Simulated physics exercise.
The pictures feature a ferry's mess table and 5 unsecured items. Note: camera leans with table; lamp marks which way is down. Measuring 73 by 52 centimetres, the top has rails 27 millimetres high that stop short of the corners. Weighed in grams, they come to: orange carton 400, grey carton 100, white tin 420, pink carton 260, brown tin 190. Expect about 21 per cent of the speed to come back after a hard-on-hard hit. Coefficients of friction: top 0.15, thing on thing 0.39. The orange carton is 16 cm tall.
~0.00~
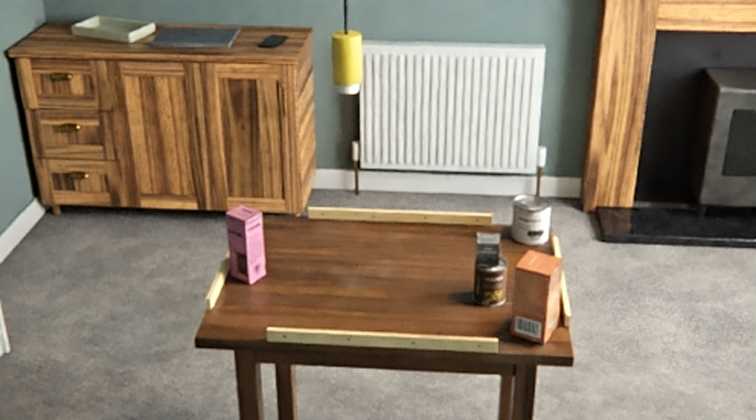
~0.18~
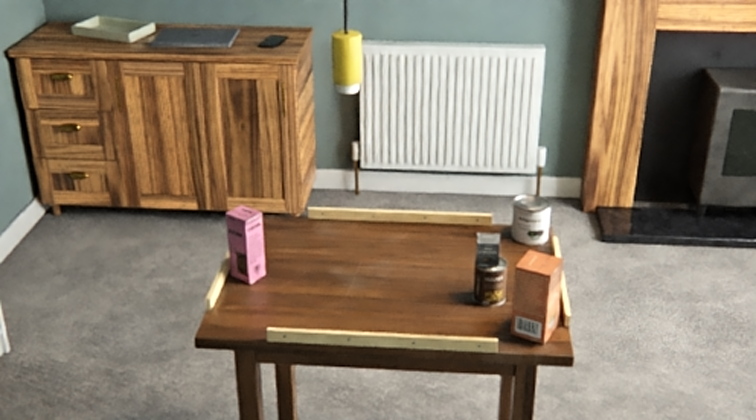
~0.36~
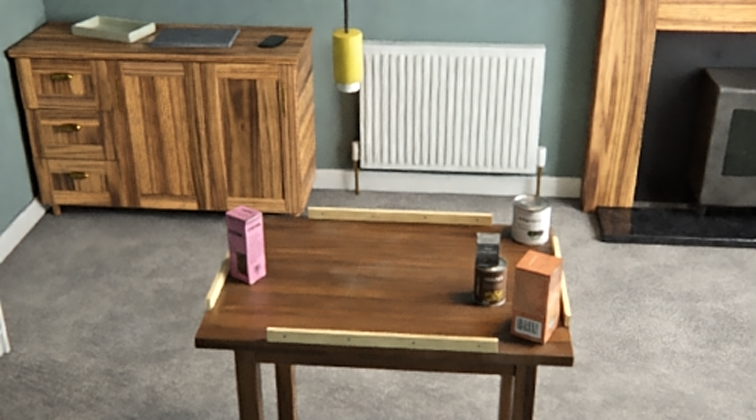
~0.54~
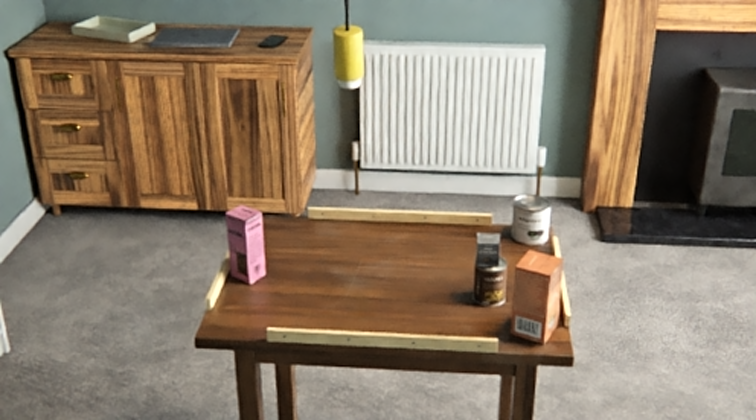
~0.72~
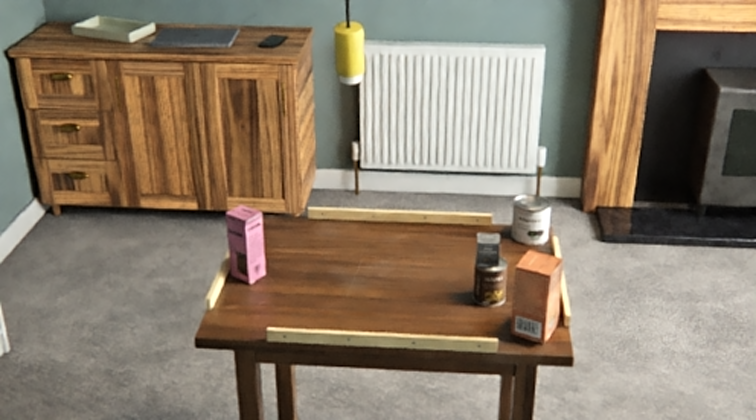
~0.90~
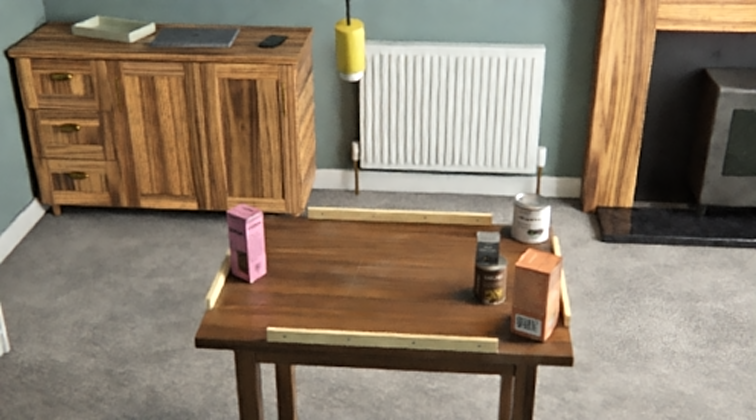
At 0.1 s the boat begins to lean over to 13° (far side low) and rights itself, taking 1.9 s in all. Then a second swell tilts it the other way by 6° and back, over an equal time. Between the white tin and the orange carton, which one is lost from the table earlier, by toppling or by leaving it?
The first of the two.
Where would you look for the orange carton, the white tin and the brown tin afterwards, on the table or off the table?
Well, the orange carton does not come off, the white tin does come off, and the brown tin does not come off.
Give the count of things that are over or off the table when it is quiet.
I count 1.
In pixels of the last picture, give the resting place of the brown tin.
Resting point, approx. (488, 223) px.
By 1.30 s, floor tilted 11°, far side down; white tin now off the table; orange carton 10 cm from its spot near (534, 272); pink carton 10 cm from its spot.
By 1.50 s, floor tilted 7°, far side down; orange carton 17 cm from its spot near (532, 253); pink carton 18 cm from its spot; grey carton 17 cm from its spot.
By 1.70 s, floor tilted 3°, far side down; orange carton 24 cm from its spot near (530, 239); pink carton 24 cm from its spot; brown tin 23 cm from its spot.
When it is over (4.4 s), off the table, white tin; not toppled but over 5 cm from the start, orange carton, grey carton, pink carton and brown tin. End places, in pixels of the last picture, white tin near (508, 404), orange carton near (529, 233). White tin went at 1.20 s; orange carton was never lost.
